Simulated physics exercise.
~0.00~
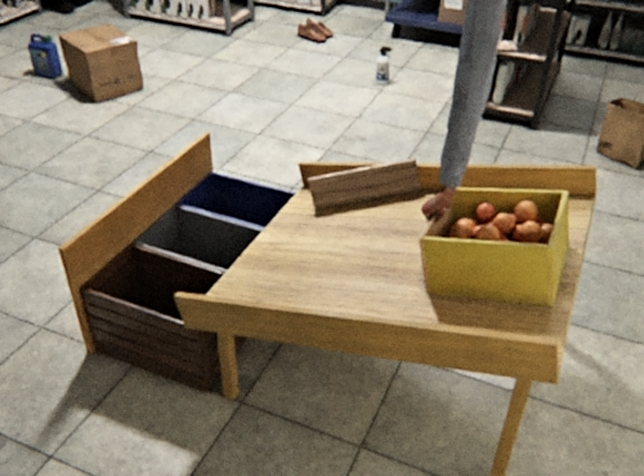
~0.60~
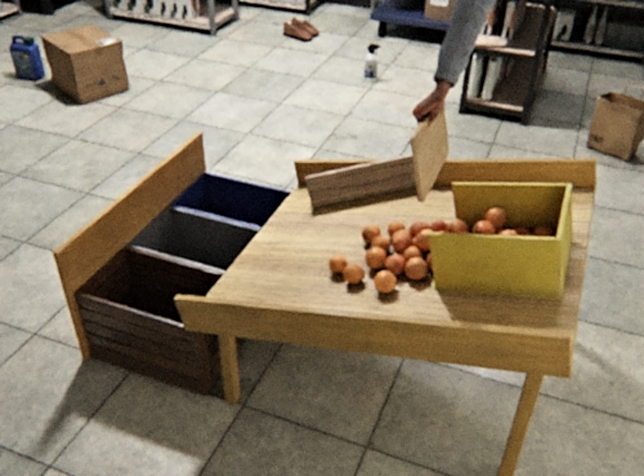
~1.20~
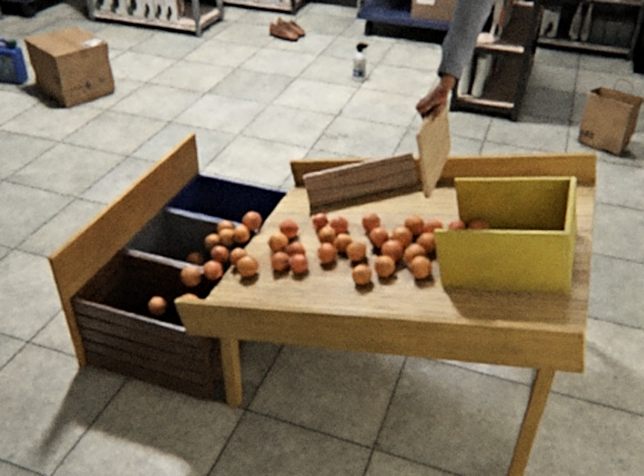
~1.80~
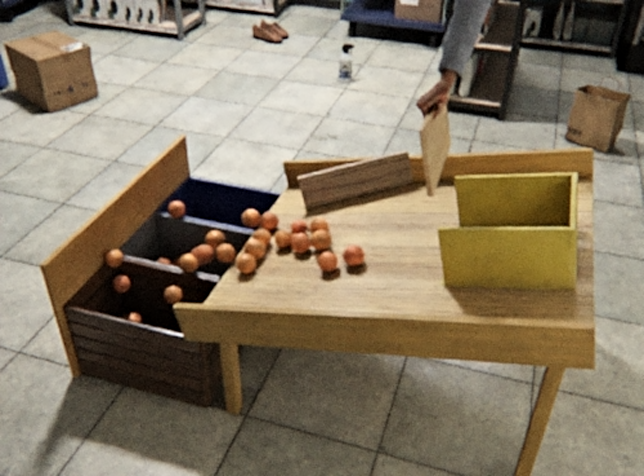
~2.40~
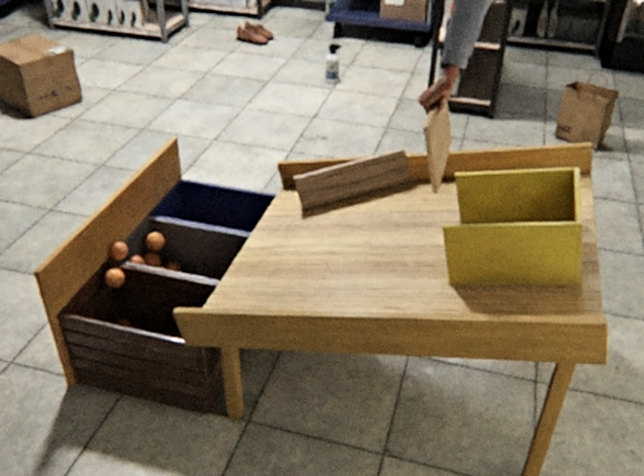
Oranges roll down a sloping table from a yellow pen as a hand lifts the gate, dropping into bins.
